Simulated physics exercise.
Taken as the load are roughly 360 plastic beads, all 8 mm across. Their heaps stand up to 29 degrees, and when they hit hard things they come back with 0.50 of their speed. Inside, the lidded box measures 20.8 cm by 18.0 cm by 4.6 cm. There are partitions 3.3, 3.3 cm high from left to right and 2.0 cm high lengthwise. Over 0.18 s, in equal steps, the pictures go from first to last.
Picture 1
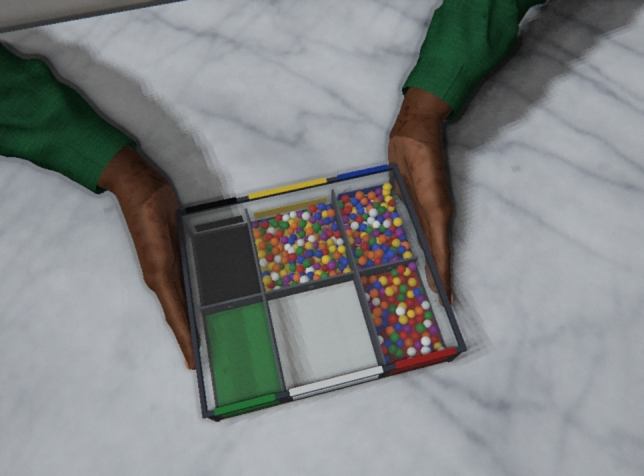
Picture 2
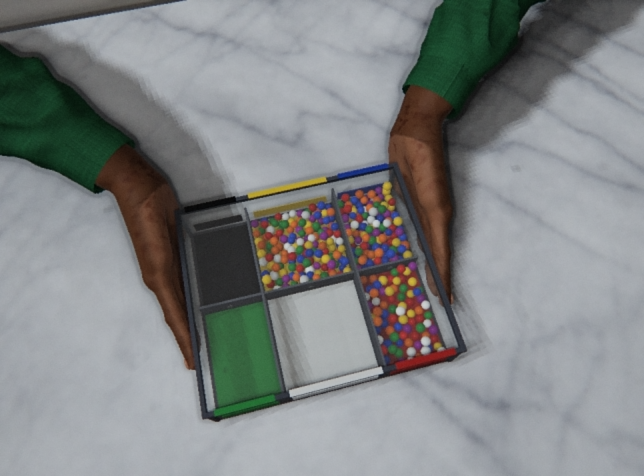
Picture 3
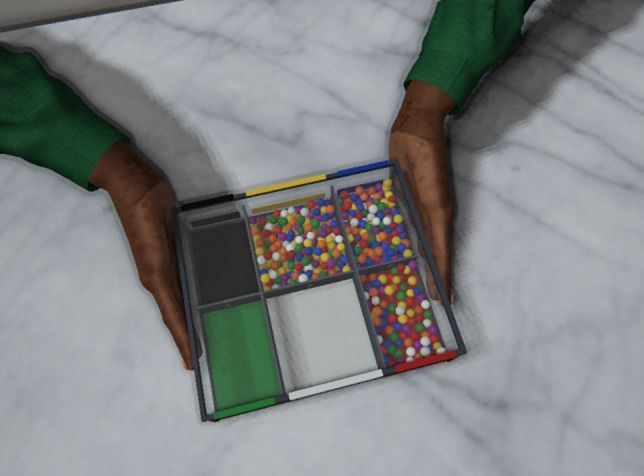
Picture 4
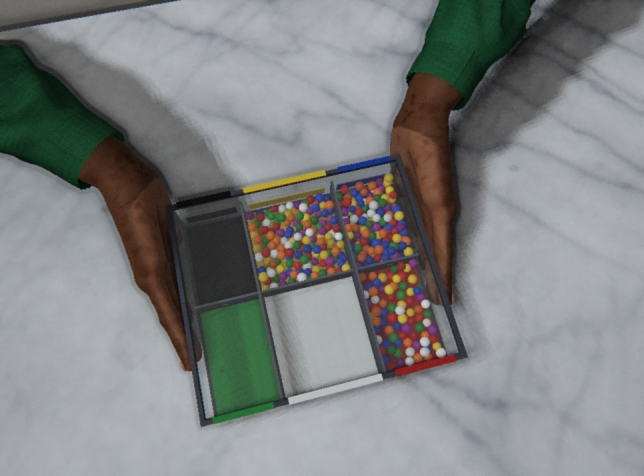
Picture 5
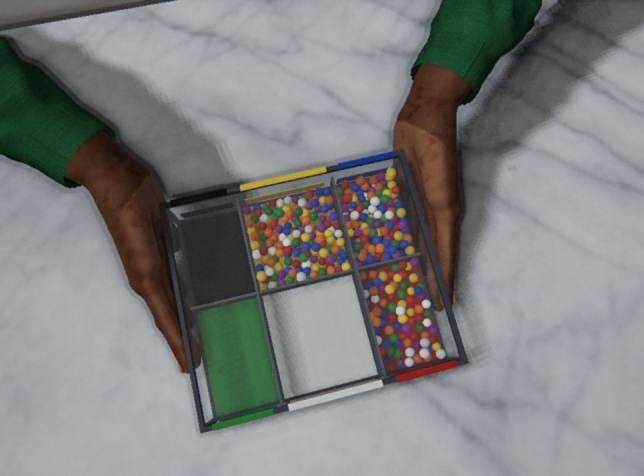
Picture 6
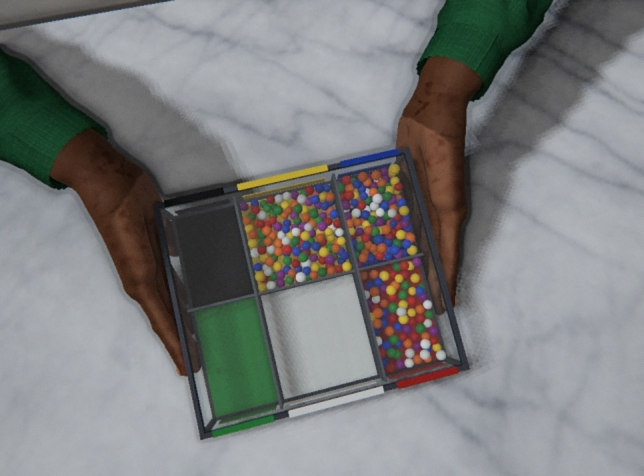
Two hands slowly tilt a clear divided box of colorful beads on a marble surface.
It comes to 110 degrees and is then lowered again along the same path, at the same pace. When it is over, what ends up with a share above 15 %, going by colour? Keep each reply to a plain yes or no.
Here goes: Red compartment yes; blue compartment no; green compartment no; yellow compartment no; white compartment yes; black compartment no.
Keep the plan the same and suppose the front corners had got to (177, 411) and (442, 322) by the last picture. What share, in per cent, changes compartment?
It would come to roughly 40 percent.
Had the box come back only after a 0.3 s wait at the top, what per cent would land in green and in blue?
In that case green keeps 5% and blue keeps 0%.
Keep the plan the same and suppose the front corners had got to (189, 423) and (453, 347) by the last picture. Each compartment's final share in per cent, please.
Each compartment ends with this per cent: Red 20, blue 10, green 40, yellow 10, white 15 and black 5.
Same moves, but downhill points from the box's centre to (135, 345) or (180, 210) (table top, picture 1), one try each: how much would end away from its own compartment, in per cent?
First try: Around 45 percent; second try: Around 25 percent.
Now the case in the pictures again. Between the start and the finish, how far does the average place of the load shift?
I'd say close to 9.0 cm in total.
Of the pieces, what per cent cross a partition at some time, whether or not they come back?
I'd put it at some 80 percent of the pieces.
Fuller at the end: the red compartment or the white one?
Red comes out ahead.
Then, 0.67 s after the last picture, tilt 110 degrees; red 50 %, blue 5 %, yellow 10 %, white 35 %.
Then, 1.12 s after the last picture, tilt 48 degrees; red 55 %, green 5 %, white 40 %.
Then, 1.64 s after the last picture, tilt 0 degrees; red 55 %, green 5 %, white 40 %.
In the end, red 55 %, blue 0 %, green 5 %, yellow 0 %, white 40 %, black 0 %.
